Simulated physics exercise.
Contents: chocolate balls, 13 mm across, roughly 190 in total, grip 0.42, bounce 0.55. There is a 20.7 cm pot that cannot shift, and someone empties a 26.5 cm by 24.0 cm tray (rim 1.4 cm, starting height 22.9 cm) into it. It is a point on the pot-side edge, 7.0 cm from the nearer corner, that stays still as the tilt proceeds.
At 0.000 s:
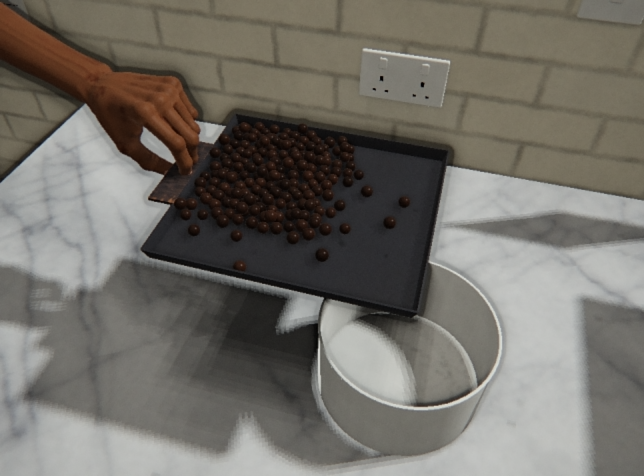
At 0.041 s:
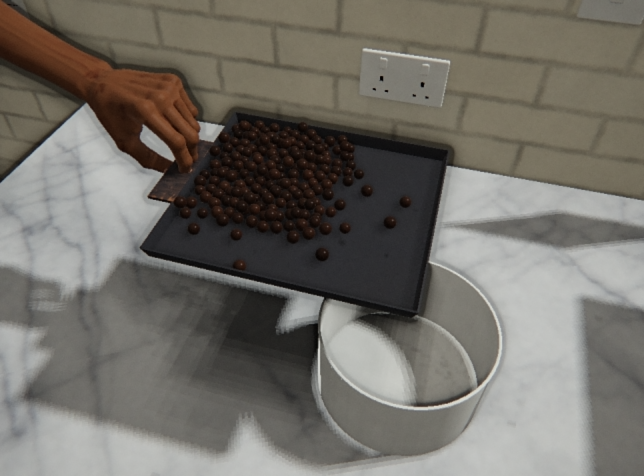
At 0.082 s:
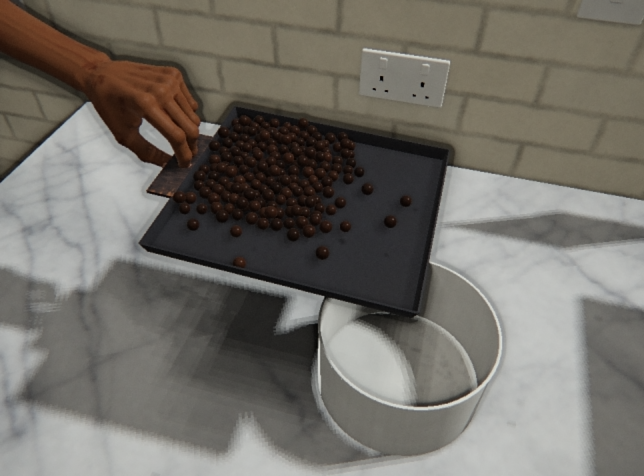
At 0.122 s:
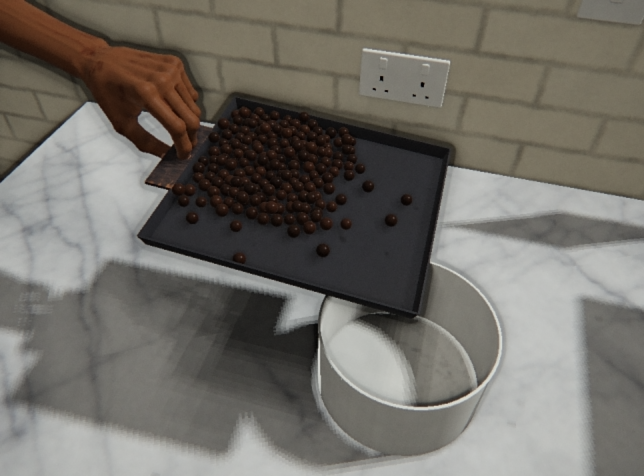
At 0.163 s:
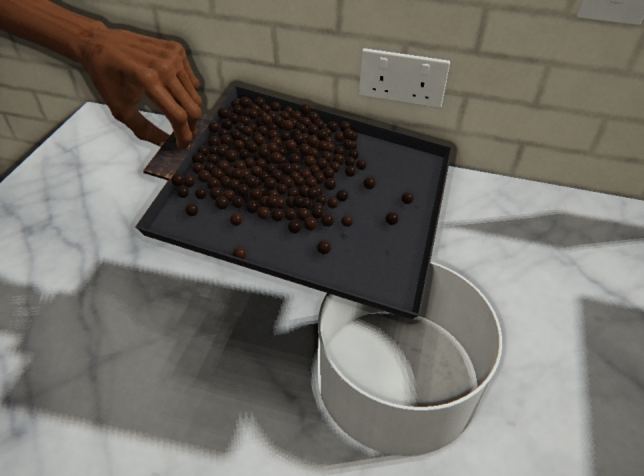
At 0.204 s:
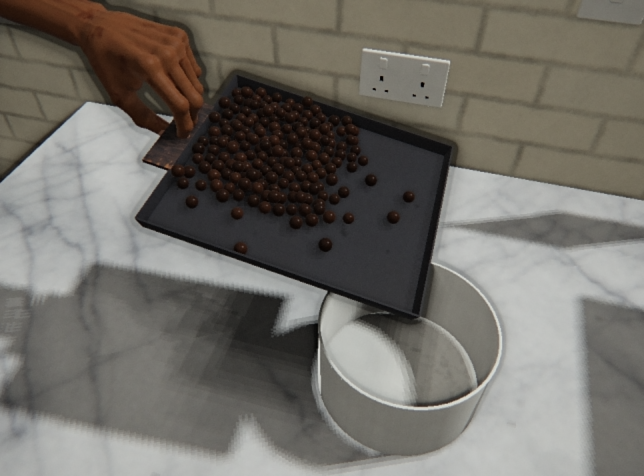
The video shows a hand holding the left edge of a dark tray of brown chocolate balls on a marble counter, gradually raising that side so the tray tilts slightly toward a round, light-coloured pot at the right.
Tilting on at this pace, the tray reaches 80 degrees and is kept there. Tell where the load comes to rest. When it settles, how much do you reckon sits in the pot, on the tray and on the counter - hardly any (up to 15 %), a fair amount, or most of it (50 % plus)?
I reckon pot: Most of it; tray: Hardly any; counter: A fair amount.
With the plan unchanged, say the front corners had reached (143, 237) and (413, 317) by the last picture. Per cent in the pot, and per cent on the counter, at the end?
Per cent by place - pot 55, counter 45.
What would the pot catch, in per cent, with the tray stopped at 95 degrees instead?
I'd say close to 70 percent.
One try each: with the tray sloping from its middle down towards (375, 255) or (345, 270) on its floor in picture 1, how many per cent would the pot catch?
Near 65 and 55 percent, in that order.
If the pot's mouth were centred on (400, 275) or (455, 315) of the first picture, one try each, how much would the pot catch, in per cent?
Roughly 25 and 75 percent.
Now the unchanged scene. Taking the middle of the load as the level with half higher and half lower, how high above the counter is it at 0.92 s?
Median height: Approx. 22 cm.
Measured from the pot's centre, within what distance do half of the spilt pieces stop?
About 26 centimetres.
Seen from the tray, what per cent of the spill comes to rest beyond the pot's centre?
I'd put it close to 100 per cent.
Then, at 0.64 s, tilt 44 degrees; the tray holds 100 %, the pot 0 %.
After 0.92 s, tilt 66 degrees; the tray holds 50 %, the pot 15 %.
Then, at 1.31 s, tilt 80 degrees; the tray holds 10 %, the pot 50 %.
At rest (2.6 s), pot 70 %, tray 0 %, counter 30 %.
